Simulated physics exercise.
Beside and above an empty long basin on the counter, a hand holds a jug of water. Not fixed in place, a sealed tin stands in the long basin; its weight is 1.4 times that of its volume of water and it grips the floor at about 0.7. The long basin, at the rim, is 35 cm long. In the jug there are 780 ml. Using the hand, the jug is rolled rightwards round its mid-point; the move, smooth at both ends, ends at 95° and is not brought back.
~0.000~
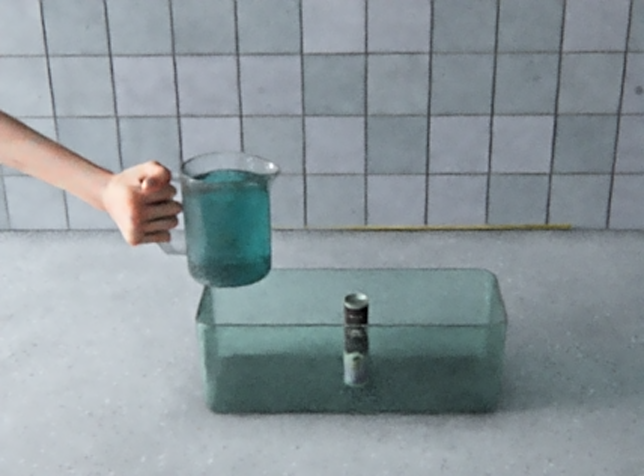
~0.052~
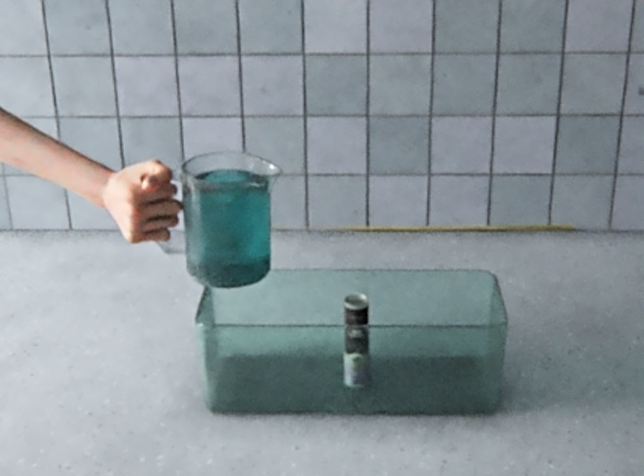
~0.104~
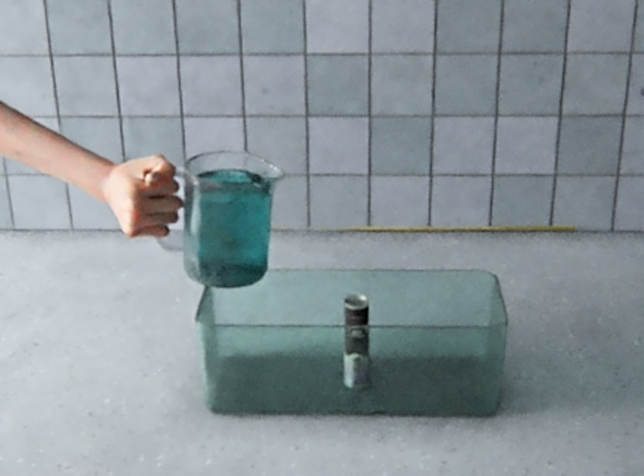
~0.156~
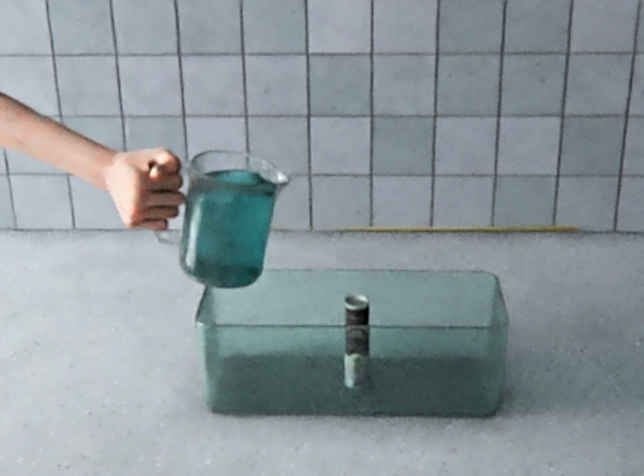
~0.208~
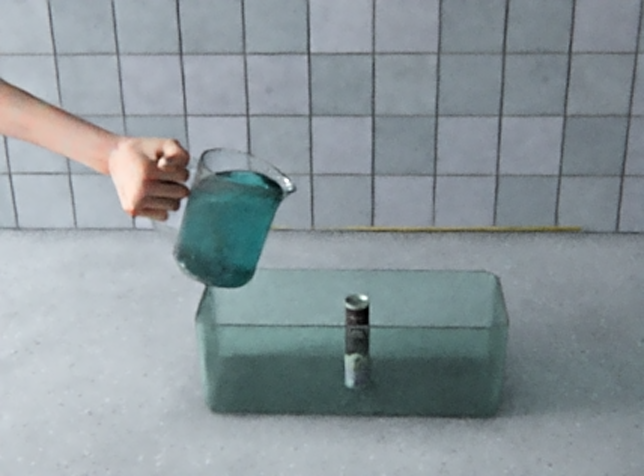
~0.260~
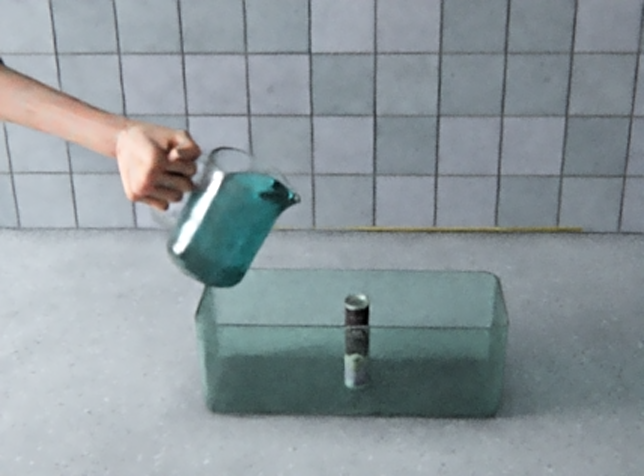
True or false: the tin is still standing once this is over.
False.
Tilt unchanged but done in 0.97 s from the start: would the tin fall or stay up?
Outcome - the tin comes down.
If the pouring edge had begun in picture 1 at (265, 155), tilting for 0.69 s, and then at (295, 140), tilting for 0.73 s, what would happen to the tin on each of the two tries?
Run one: It tumbles. Run two: It does not tip.
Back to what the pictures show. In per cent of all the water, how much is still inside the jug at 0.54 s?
72 %.
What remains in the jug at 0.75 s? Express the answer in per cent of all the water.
About 34 per cent.
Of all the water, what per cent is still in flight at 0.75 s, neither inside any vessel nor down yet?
Near 14 in a hundred.
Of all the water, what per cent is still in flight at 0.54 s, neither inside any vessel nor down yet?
Close to 16 in a hundred.
Then, 0.54 s in, the tilt is 84° and 72 per cent is still to pour; the tin stands where it began.
Then, 0.75 s in, the tilt is 95° and 33 per cent is still to pour; the tin leans 10°.
Then, 0.96 s in, the tilt is 95° and 13 per cent is still to pour; the tin lies on its side.
Then, 1.20 s in, the tilt is 95° and 5 per cent is still to pour; the tin lies on its side.
Finally, the tin lies on its side.
